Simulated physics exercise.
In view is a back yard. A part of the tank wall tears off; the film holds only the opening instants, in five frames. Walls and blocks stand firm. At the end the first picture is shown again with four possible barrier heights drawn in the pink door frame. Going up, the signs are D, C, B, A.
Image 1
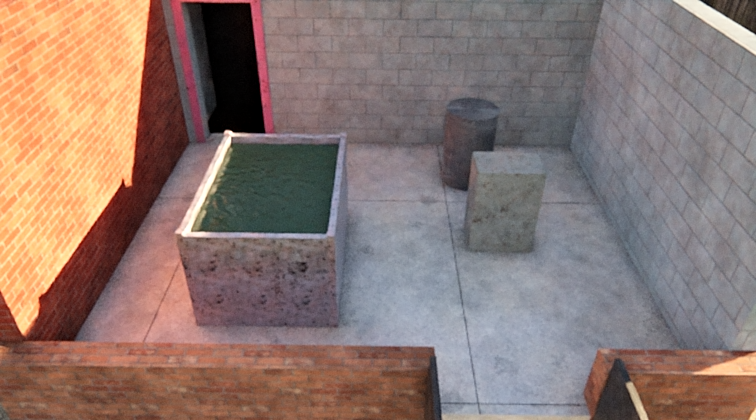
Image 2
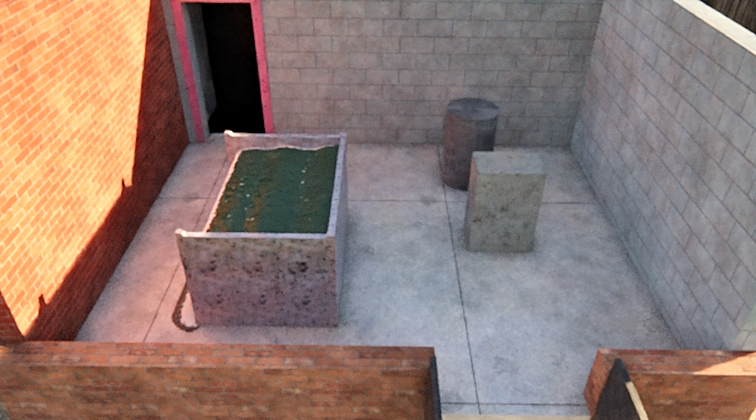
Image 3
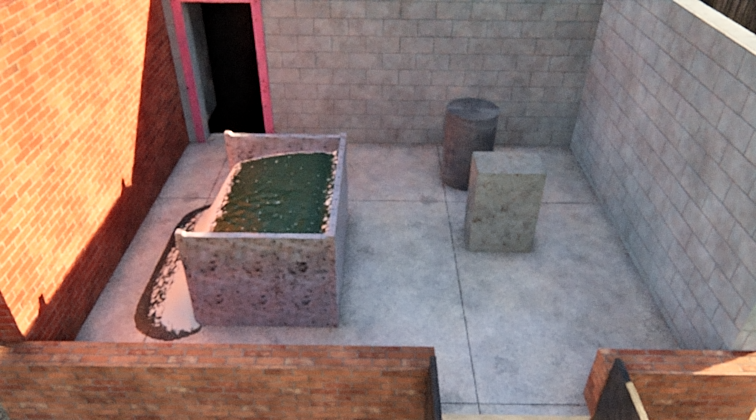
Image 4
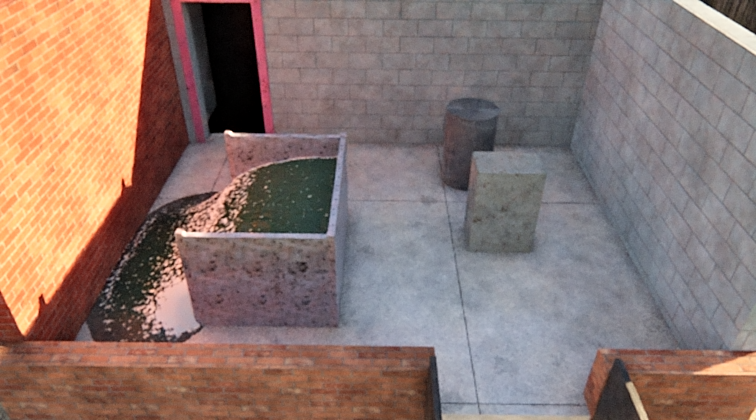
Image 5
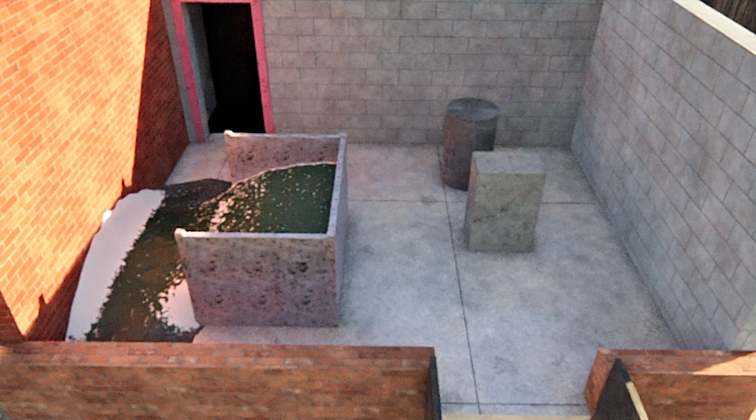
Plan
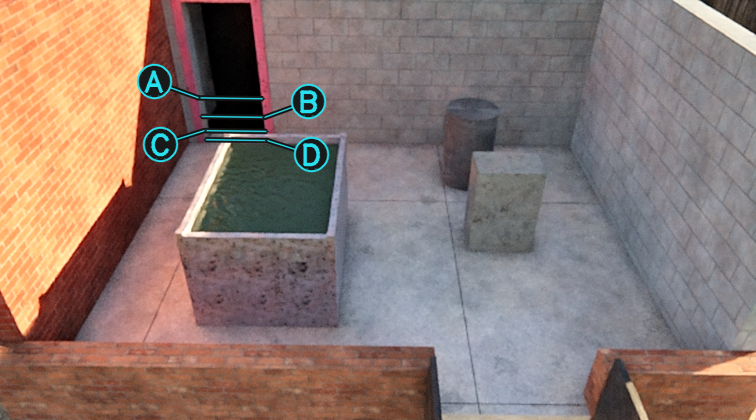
Green water pours out the left side of the tank and spreads to the brick wall.
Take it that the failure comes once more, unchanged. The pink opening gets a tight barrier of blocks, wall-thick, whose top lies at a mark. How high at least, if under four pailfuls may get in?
That is height B.
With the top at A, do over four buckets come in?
No.
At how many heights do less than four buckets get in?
Two of them.
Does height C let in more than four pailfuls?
Yes.
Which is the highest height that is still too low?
That would be C.
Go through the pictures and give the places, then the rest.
Water in the tank at rest, its middle at (273, 186); foot of the pink doorway at (237, 142); open gate at (517, 343).
Water covers 2 % of the ground and shows as far out as (184, 312).
Water covers 6 % of the ground and shows as far out as (169, 302).
Water covers 12 % of the ground and shows as far out as (170, 208).
Water covers 15 % of the ground and shows as far out as (171, 190).
On the marked copy, A at (230, 98); B at (233, 116); C at (235, 131); D at (236, 140); from the bottom up D, C, B, A.
If A is chosen, nothing gets over.
If B is chosen, a bucket or two gets in.
If C is chosen, about 15 bucketfuls get in.
If D is chosen, dozens of bucketfuls pour in.
